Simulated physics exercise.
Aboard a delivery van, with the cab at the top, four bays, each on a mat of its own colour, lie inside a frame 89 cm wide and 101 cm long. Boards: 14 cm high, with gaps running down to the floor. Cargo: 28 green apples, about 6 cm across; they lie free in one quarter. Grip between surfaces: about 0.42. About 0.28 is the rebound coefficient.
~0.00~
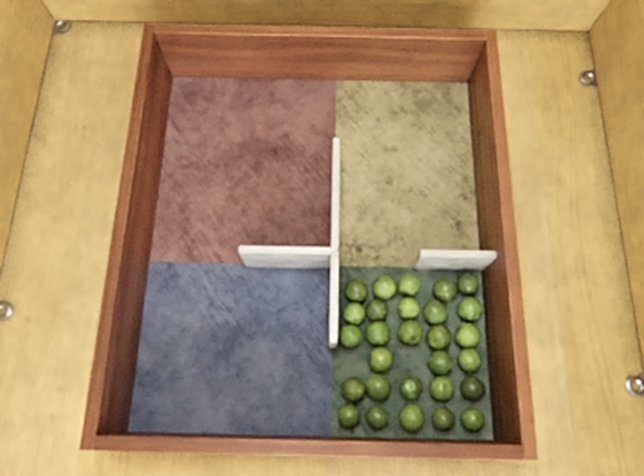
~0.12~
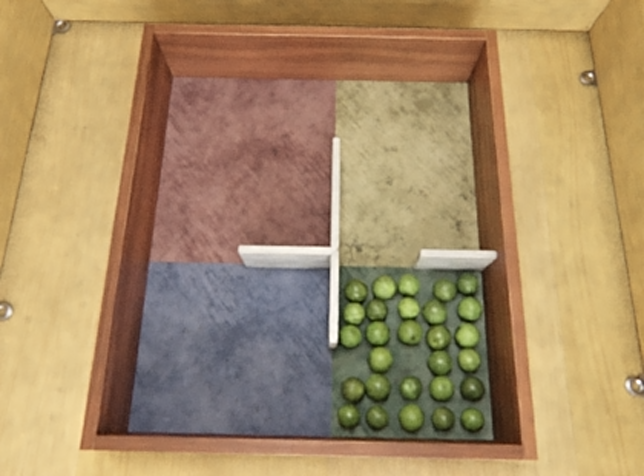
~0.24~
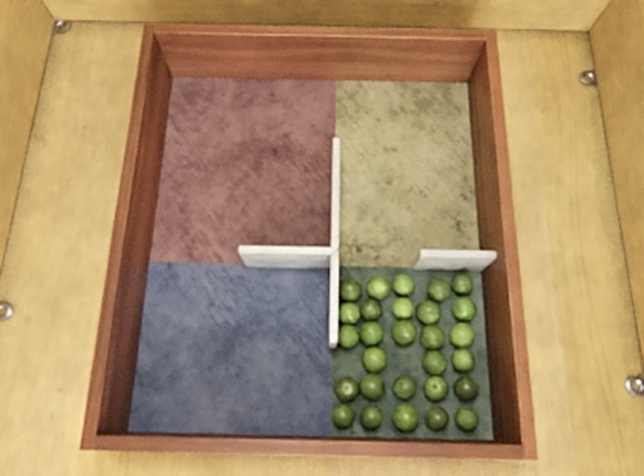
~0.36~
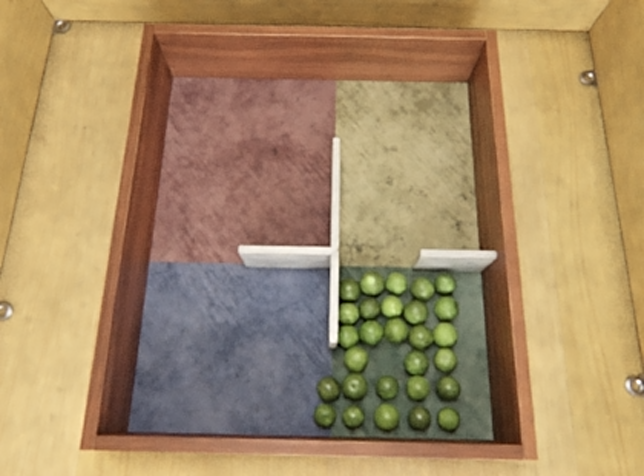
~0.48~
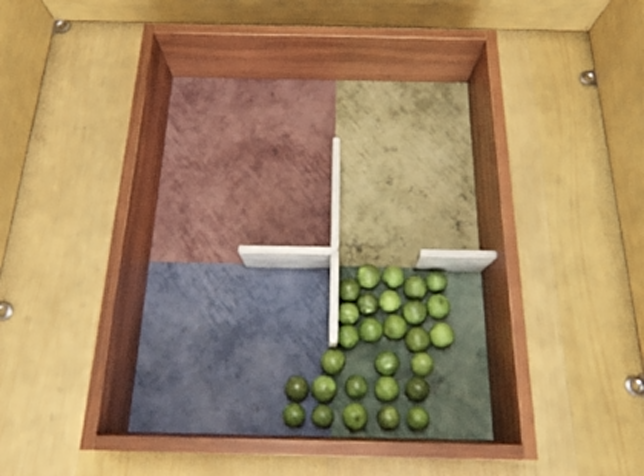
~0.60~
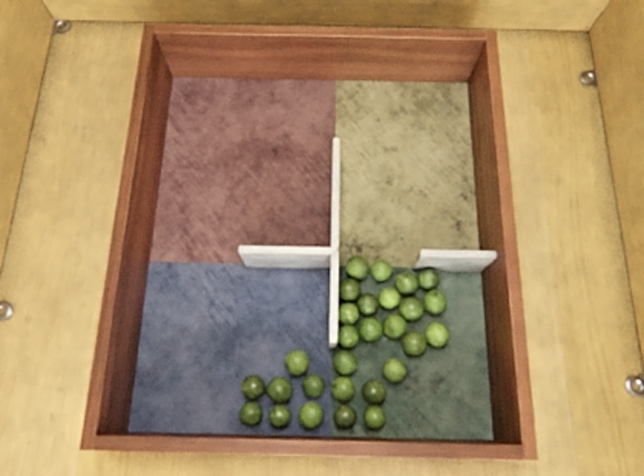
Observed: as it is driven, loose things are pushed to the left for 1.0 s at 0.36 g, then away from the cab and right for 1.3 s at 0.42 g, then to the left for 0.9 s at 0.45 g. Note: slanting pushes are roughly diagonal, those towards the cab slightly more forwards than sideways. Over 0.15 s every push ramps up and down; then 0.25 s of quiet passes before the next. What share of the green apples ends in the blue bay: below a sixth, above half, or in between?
In the blue bay, the bulk of them finish up.
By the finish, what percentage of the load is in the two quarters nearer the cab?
That works out to roughly 10 percent.
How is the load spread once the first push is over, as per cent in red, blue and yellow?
Red 0, blue 50, yellow 10 %.
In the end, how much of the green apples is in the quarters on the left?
Some 80 %.
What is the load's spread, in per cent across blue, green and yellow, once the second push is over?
Result, in percent - blue: 30, green: 70, yellow: 0.
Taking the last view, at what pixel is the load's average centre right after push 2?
It works out to somewhere near (388, 397) in the final view.
After push 1 (1.24 s), 14 in the blue bay, 12 in the green bay and 2 in the yellow bay.
After push 2 (2.79 s), 8 in the blue bay and 20 in the green bay.
After push 3 (3.94 s), 21 in the blue bay, 6 in the green bay and 1 in the yellow bay.
Final count (at 4.80 s), 1 in the red bay, 21 in the blue bay, 5 in the green bay and 1 in the yellow bay. Asked share, 21 of 28, 75 per cent.
